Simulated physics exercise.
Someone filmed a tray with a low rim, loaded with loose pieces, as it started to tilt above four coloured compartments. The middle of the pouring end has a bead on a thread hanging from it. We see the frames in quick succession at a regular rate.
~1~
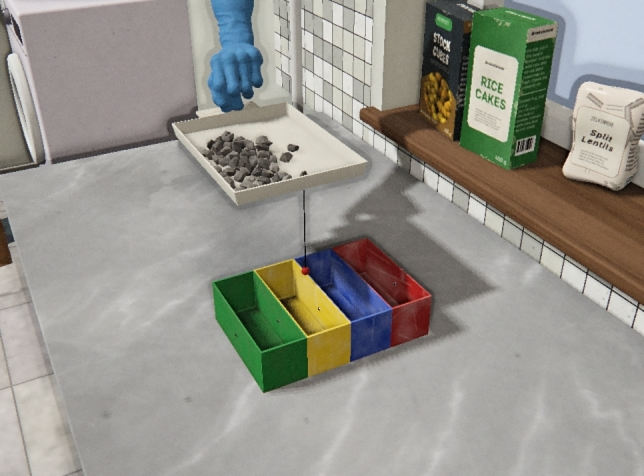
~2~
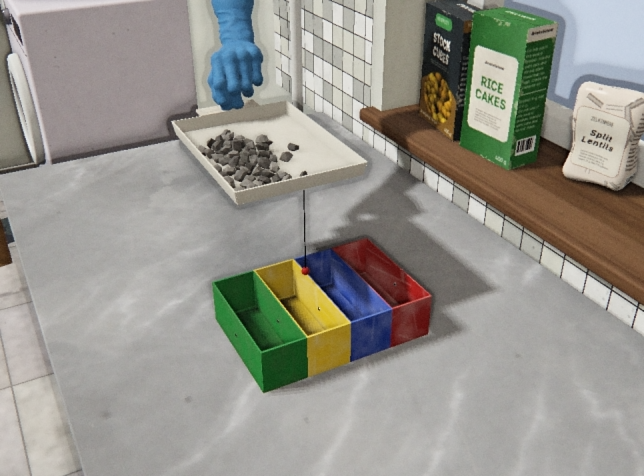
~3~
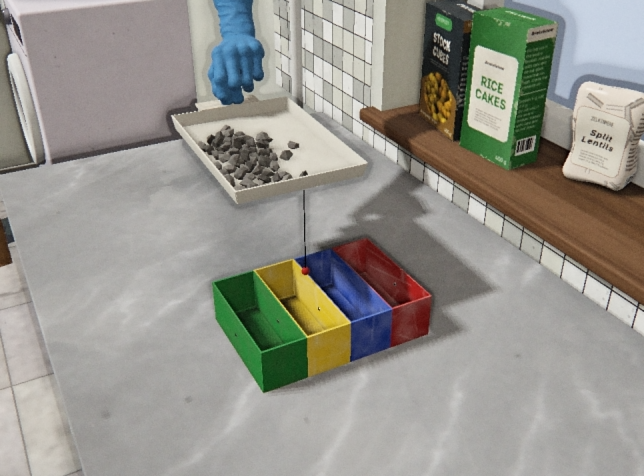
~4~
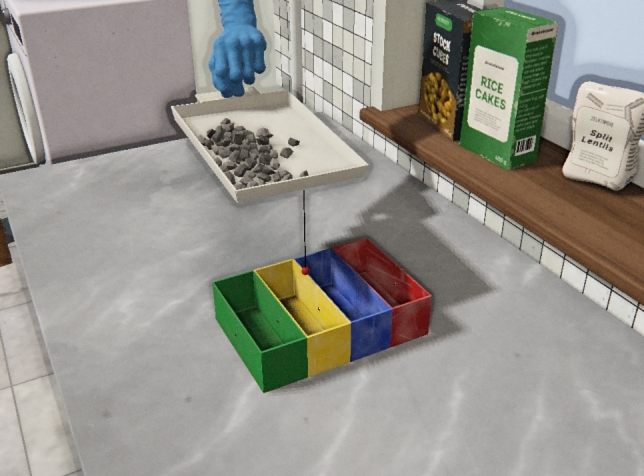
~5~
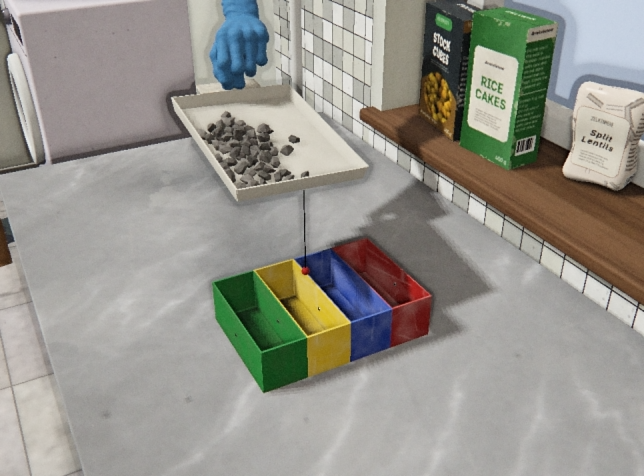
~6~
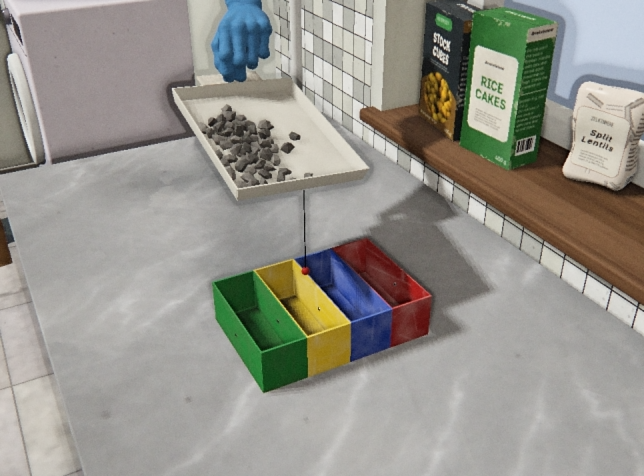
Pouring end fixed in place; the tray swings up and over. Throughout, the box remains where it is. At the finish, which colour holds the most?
Blue holds the most.
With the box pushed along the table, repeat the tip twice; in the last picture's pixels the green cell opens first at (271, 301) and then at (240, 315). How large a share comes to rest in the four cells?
Result, in turn: 100 %, 90 %.
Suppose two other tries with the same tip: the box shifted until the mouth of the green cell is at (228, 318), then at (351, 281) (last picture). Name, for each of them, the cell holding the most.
First try: The cell in red. Second try: The cell in green.
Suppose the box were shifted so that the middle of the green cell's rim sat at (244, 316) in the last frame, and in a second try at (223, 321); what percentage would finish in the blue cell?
40 % and 20 %.
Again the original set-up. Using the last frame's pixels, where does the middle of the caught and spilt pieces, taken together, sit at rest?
The centre comes to rest near (358, 321).
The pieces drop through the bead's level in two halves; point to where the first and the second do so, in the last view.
The opening half passes (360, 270), the closing half (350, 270).
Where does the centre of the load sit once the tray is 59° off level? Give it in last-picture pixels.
Mark it at roughly (308, 159) in the final frame.
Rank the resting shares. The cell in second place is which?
The one in second place is the red cell.
Just after the last frame, tray tipped steeply; almost all on the tray; just a few in the blue cell; just a few falling or outside the box.
A moment on, tray tipped right over; about a tenth on the tray; roughly a third in the blue cell; roughly a quarter in the red cell; about a tenth in the yellow cell; roughly a quarter falling or outside the box.
Further on, tray tipped past a quarter turn; roughly half in the blue cell; roughly a third in the red cell; about a tenth in the yellow cell; just a few falling or outside the box.
When it is over, tray tipped past a quarter turn; roughly half in the blue cell; roughly a third in the red cell; about a tenth in the yellow cell; not one in the green cell; just a few outside the box.
